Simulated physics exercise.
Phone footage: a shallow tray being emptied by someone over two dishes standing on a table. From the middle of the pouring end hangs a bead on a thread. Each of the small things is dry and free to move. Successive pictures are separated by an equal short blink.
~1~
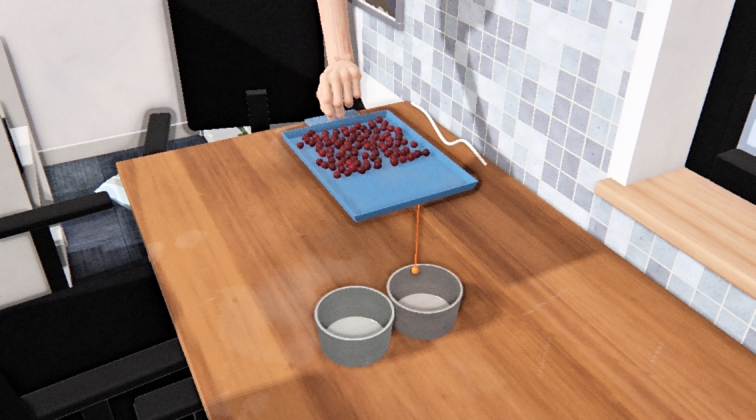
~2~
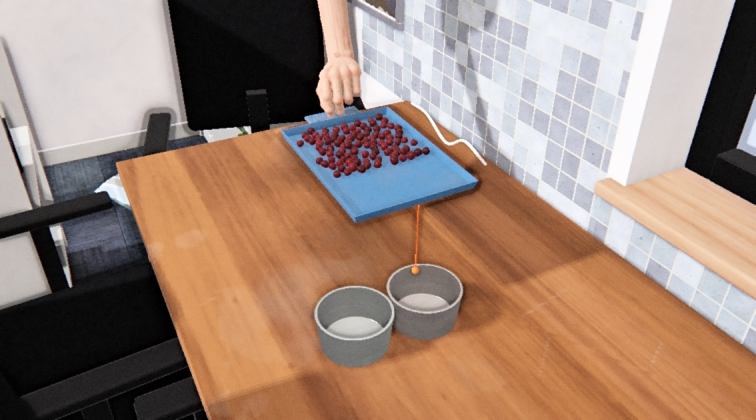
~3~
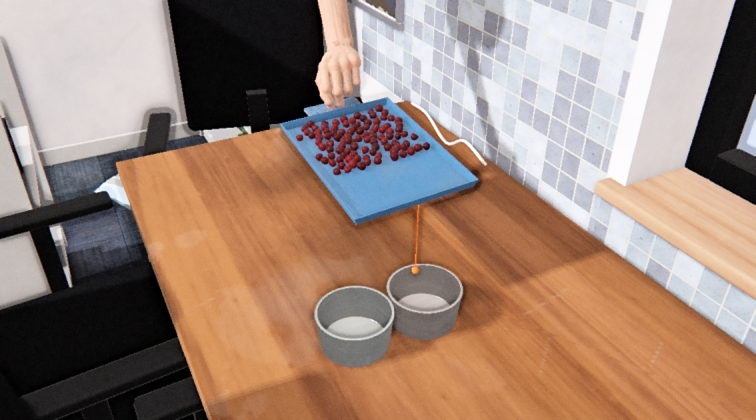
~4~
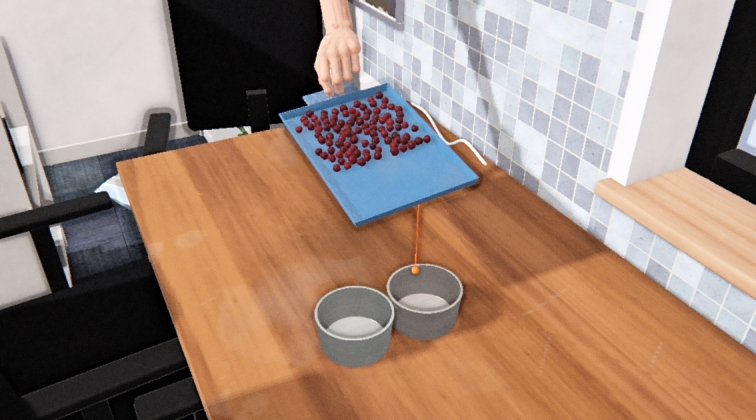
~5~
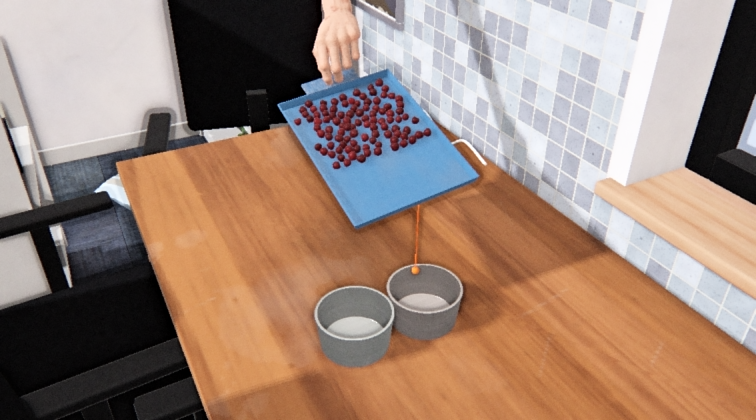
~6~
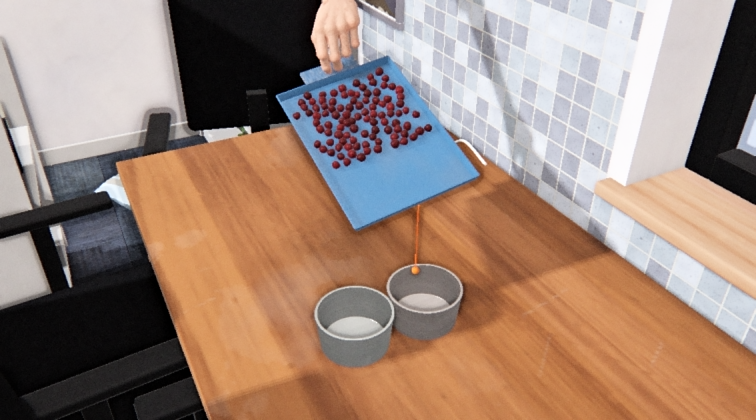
A hand raises the far end of a blue tray of dark red cherries above two grey dishes.
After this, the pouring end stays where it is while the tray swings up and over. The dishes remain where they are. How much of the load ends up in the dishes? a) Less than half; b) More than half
(b) More than half.
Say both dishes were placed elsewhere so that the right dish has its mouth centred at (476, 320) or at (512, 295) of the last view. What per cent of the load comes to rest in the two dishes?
10 % and 0 %.
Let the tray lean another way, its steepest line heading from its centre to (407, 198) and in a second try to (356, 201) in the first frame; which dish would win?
The right-side dish, then the left-side dish.
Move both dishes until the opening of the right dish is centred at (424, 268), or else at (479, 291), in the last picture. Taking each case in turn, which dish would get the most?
Well, the first go goes to the leftmost dish, and the second to the leftmost dish.
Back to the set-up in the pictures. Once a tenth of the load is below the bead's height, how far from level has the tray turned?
Somewhere around 70 degrees.
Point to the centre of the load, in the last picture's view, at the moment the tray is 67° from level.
Near (368, 219).
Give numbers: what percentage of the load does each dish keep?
70 per cent goes to the left dish and 10 per cent to the right dish.
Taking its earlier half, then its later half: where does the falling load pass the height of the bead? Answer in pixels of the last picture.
I'd say around (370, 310) at first, then around (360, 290).
Soon, tray tipped steeply; about two thirds on the tray; a small part in the left dish; about a quarter in the air.
A while on, tray tipped past a quarter turn; a small part on the tray; about half in the left dish; a small part in the right dish; about a quarter outside both; a small part in the air.
Towards the end, tray tipped past a quarter turn; about two thirds in the left dish; a small part in the right dish; about a quarter outside both.
Finally, tray tipped past a quarter turn; about two thirds in the left dish; a small part in the right dish; about a quarter outside both.
